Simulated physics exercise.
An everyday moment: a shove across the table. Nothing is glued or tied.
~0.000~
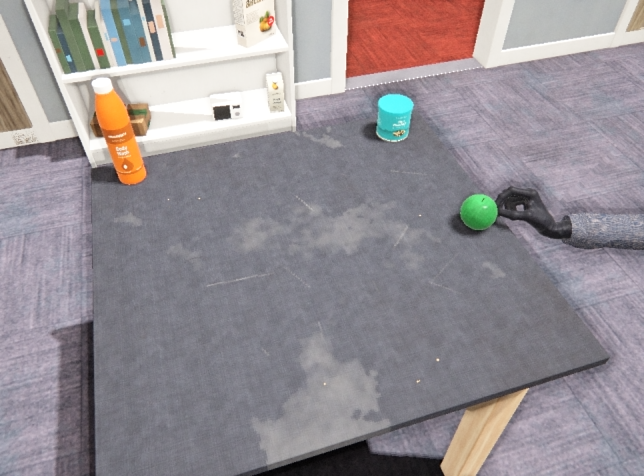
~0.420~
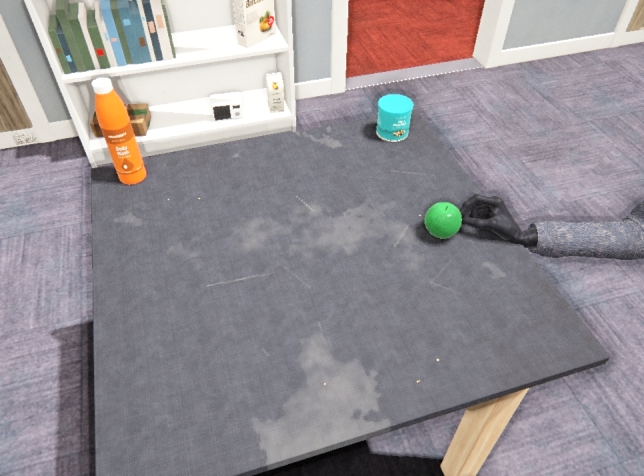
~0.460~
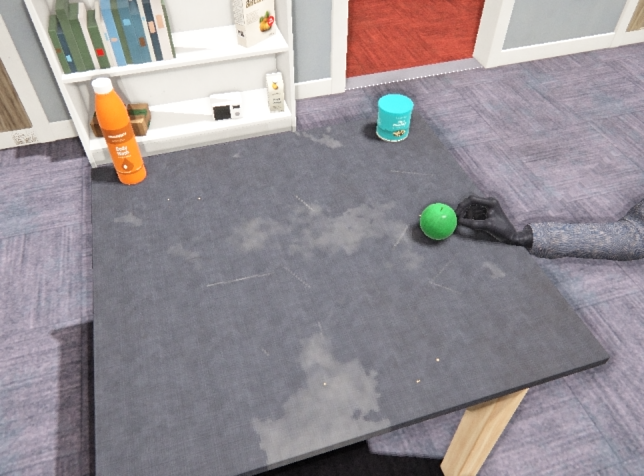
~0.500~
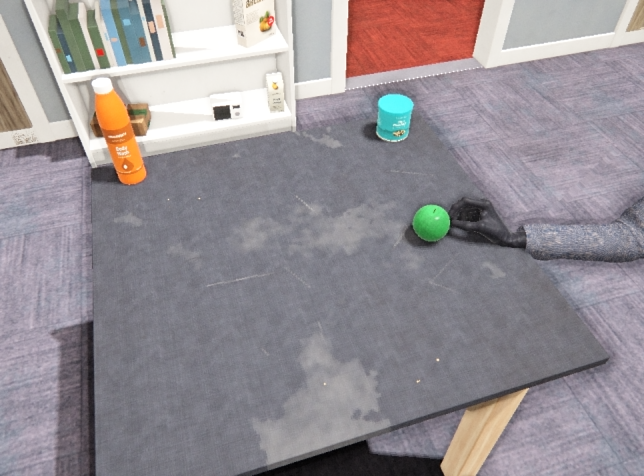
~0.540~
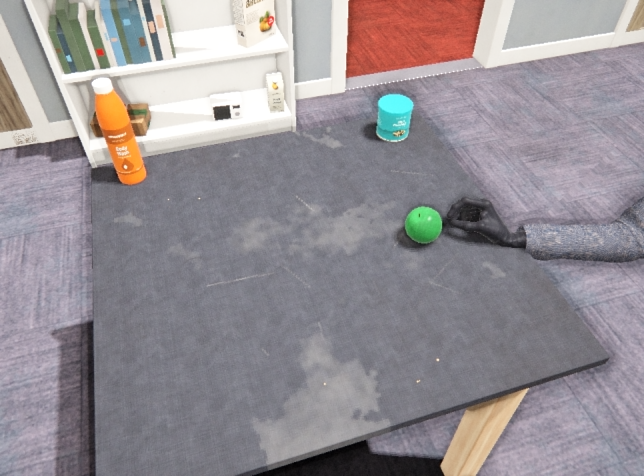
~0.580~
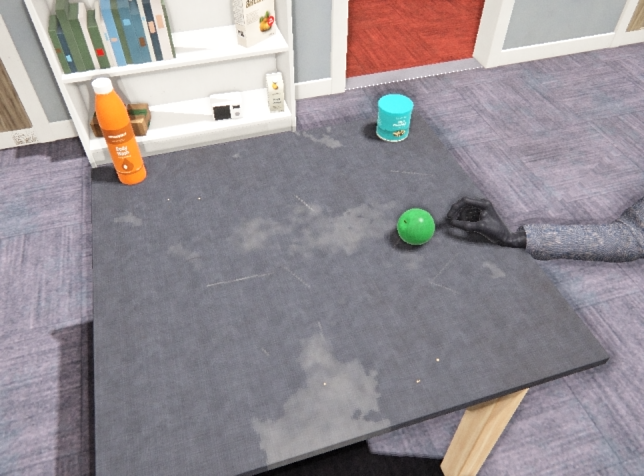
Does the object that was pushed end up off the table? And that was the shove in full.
It keeps to the table.
After 0.88 s, green apple shifted well along near (364, 239).
After 1.18 s, green apple shifted well along near (324, 248).
In the end (2.3 s), moved from the start, green apple. At the end, from the last picture's camera, green apple near (281, 258).
